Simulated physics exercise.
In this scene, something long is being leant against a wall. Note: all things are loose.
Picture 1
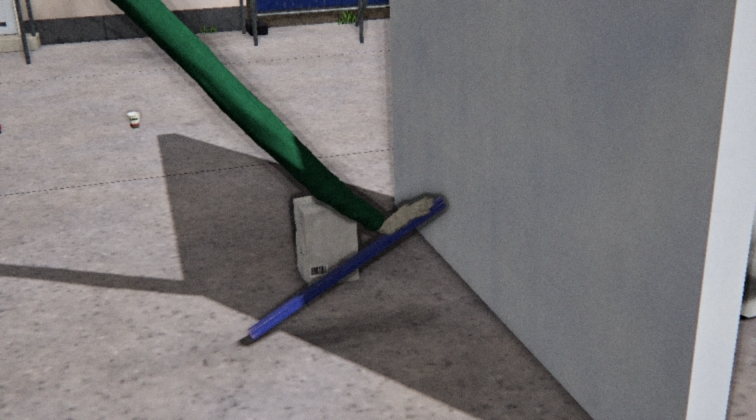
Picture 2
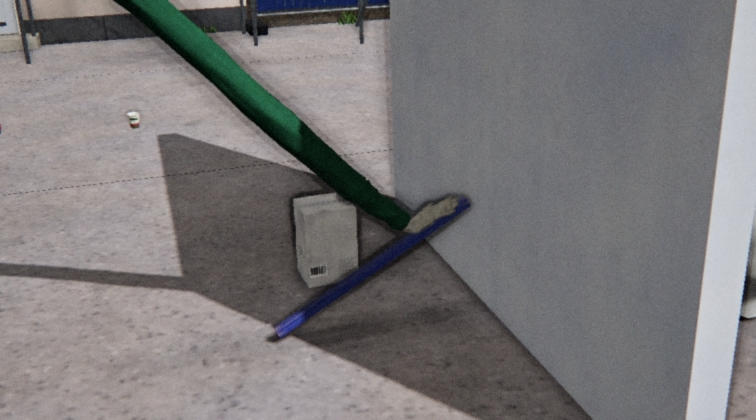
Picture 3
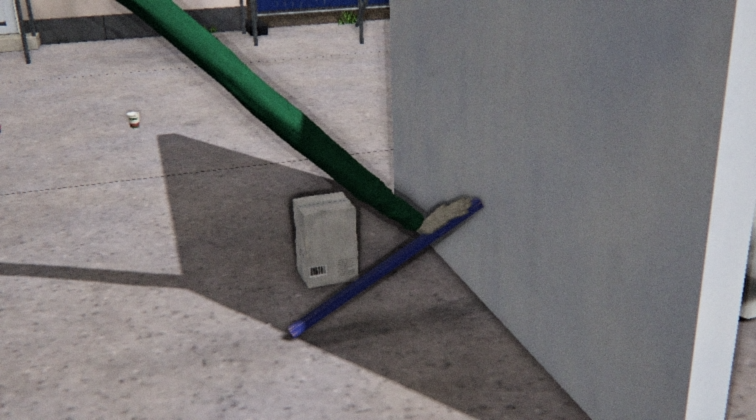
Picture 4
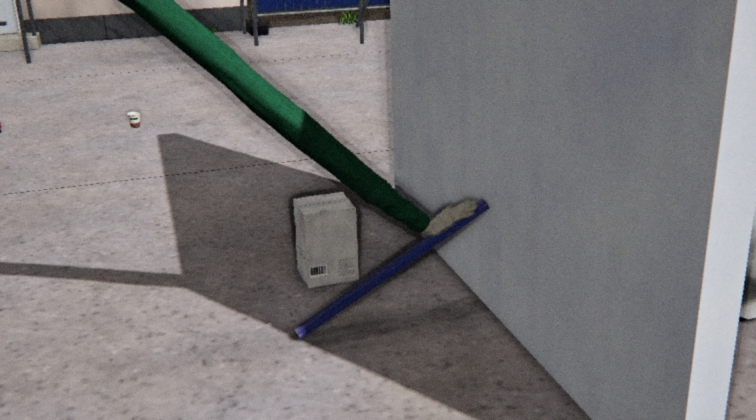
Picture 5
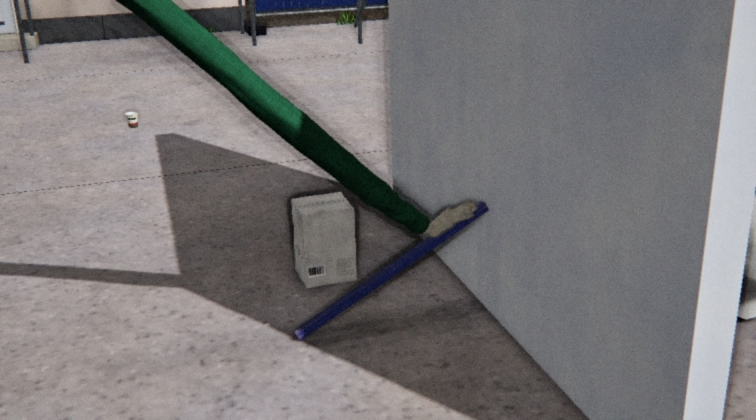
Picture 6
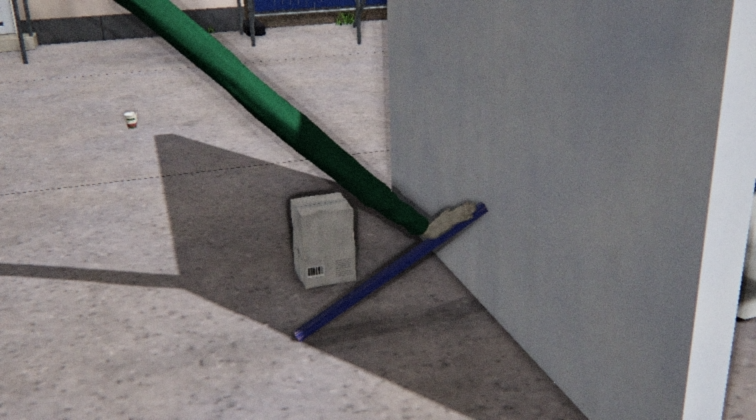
We see a green-sleeved arm with a grey hand holding a slanted blue pole beside a white box, moving it rightward toward a grey wall; then the hand keeps hold as the pole rests still, leaning against the wall.
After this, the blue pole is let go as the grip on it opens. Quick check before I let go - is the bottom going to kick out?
It ends up lower.
Then, 0.30 s past the last view, blue pole 13° lower than it was left near (384, 294).
Then, 0.40 s past the last view, blue pole 29° lower than it was left near (380, 323).
Finally, moved from the start, blue pole; white box still in place. Final places as the last picture's camera would see them, blue pole near (380, 322). The pole slides down.
